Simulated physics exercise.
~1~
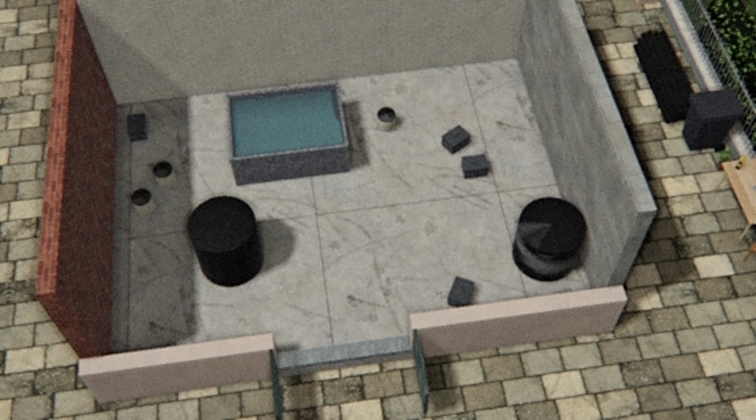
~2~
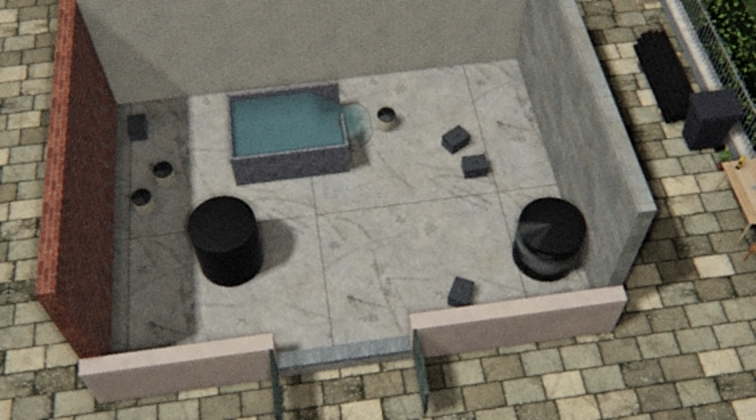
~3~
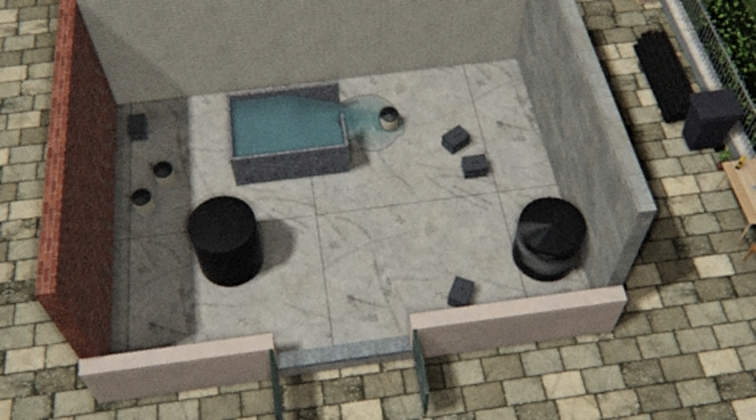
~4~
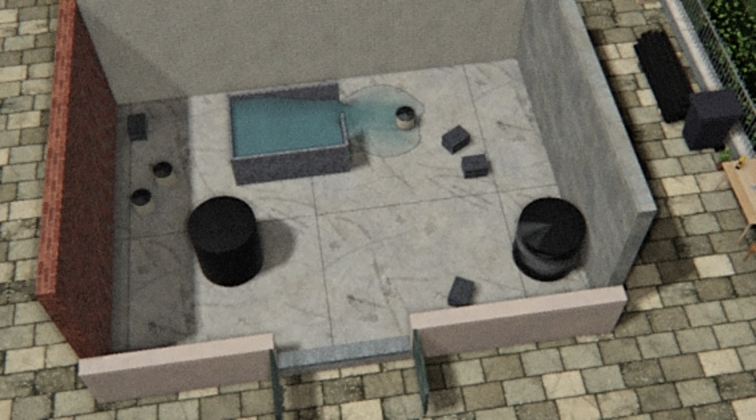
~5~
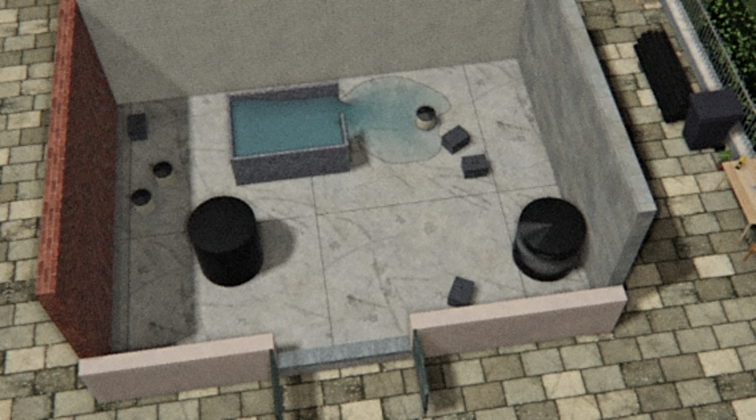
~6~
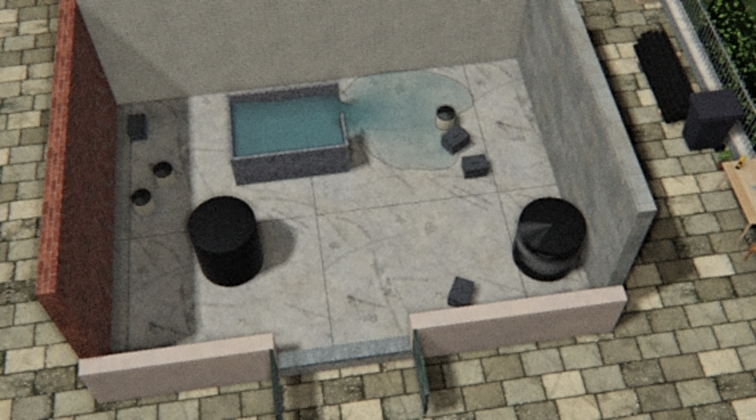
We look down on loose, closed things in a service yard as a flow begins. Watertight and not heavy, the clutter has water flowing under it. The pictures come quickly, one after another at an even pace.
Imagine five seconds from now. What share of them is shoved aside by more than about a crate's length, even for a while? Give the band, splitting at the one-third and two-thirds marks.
That share lands between a third and two thirds.
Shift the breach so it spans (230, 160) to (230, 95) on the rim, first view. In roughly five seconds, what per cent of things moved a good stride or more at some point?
I'd guess around 40 percent of them.
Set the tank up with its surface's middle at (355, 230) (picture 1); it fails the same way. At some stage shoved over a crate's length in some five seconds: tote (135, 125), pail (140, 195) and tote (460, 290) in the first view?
Object by object: Below the mark, below the mark, below the mark.
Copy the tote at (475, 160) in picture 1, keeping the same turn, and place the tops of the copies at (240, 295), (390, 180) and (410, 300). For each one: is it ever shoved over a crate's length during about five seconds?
The first sits tight, the second sits tight and the third sits tight.
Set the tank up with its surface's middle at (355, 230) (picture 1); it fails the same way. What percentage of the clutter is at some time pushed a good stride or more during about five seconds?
I reckon around 10 percent of them.
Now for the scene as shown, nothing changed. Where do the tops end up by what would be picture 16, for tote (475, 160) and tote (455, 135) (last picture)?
They end up at about pixels (498, 190) and (530, 162).
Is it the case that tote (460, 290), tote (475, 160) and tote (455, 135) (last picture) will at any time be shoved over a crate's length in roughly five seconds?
One by one: Remained nearby; cleared the mark; cleared the mark.
A moment on, 1 of 7 are well off their spots; 0 afloat.
Next, 3 of 7 are well off their spots; 1 afloat.
Later, 3 of 7 are well off their spots; 1 afloat.
In the end, 3 of 7 are well off their spots, and 3 have been at some point; 1 afloat.
